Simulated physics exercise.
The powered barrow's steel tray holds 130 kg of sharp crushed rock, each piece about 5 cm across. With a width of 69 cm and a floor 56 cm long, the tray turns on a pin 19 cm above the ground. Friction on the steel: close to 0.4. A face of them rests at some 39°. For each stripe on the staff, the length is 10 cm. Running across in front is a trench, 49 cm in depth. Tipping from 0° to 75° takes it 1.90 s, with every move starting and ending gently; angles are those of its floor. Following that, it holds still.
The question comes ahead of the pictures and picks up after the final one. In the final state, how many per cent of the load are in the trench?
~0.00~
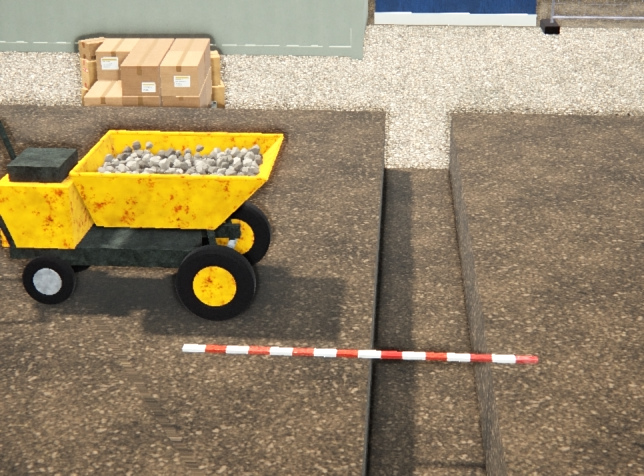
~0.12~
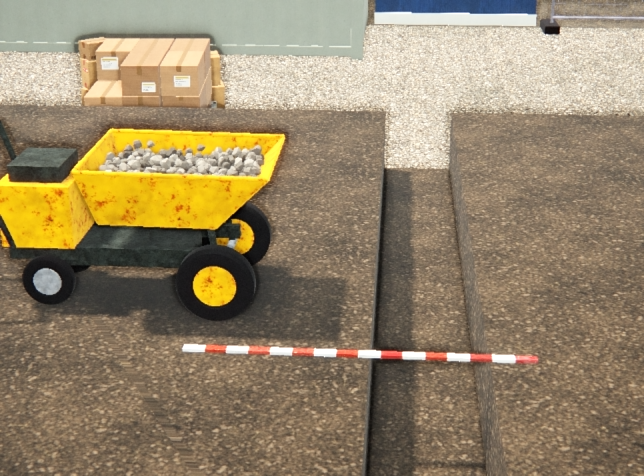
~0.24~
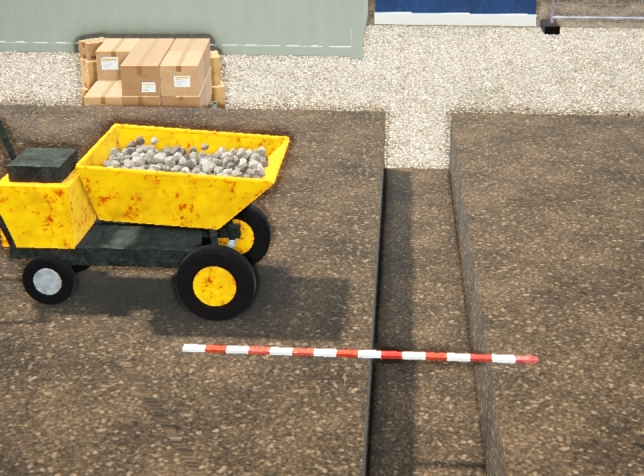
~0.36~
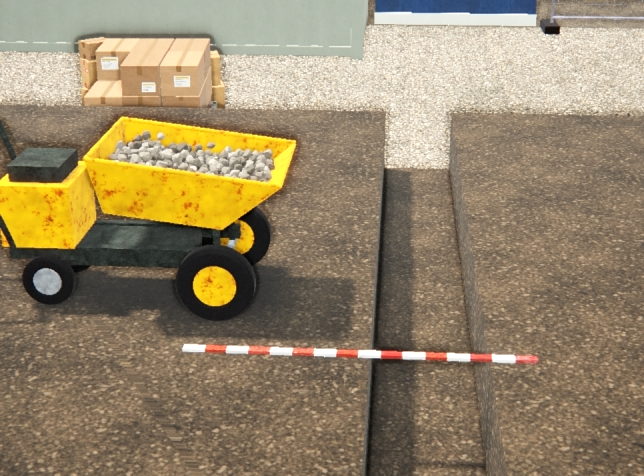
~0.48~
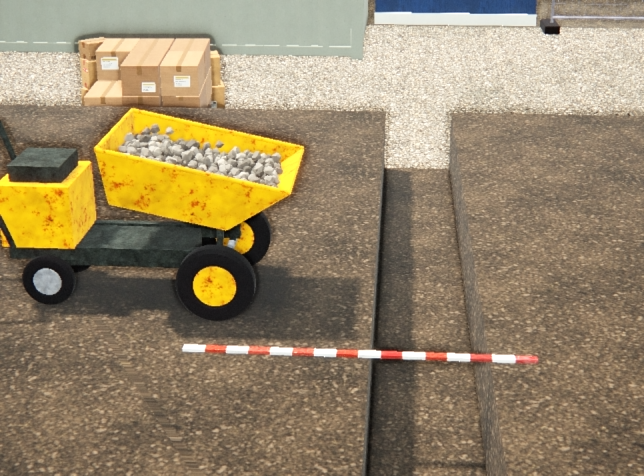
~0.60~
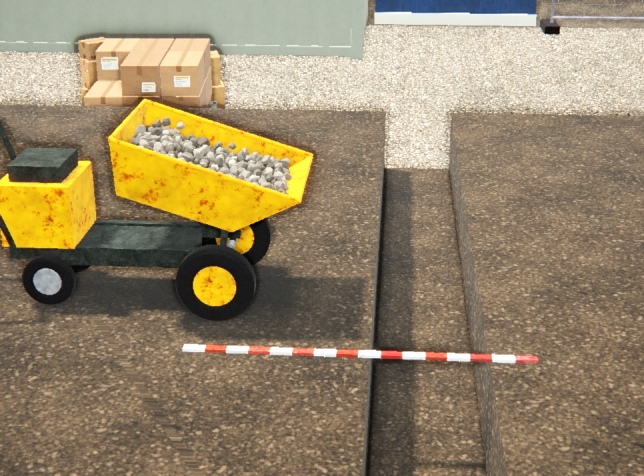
About 57 per cent are in the trench in the final state.
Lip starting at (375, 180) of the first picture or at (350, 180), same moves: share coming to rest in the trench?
Close to 85 percent in the first case, 100 percent in the second.
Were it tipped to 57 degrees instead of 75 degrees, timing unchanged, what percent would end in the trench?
Roughly 30 percent.
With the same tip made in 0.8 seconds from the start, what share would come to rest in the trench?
My guess is near 70 percent.
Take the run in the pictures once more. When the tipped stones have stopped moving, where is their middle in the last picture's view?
About (418, 375).
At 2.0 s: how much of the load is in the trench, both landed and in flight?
About 40 per cent by then.
After 1.4 s the floor is at 63°; 100 % in the tray; the foremost stones are at (348, 258).
After 2.0 s the floor is at 75°; 50 % in the tray, 12 % short of the trench, 38 % in the trench; the foremost stones are at (473, 393).
After 2.3 s the floor is at 75°; 34 % in the tray, 13 % short of the trench, 53 % in the trench; the foremost stones are at (475, 400).
After 4.3 s the floor is at 75°; 30 % in the tray, 13 % short of the trench, 57 % in the trench; the foremost stones are at (475, 405).
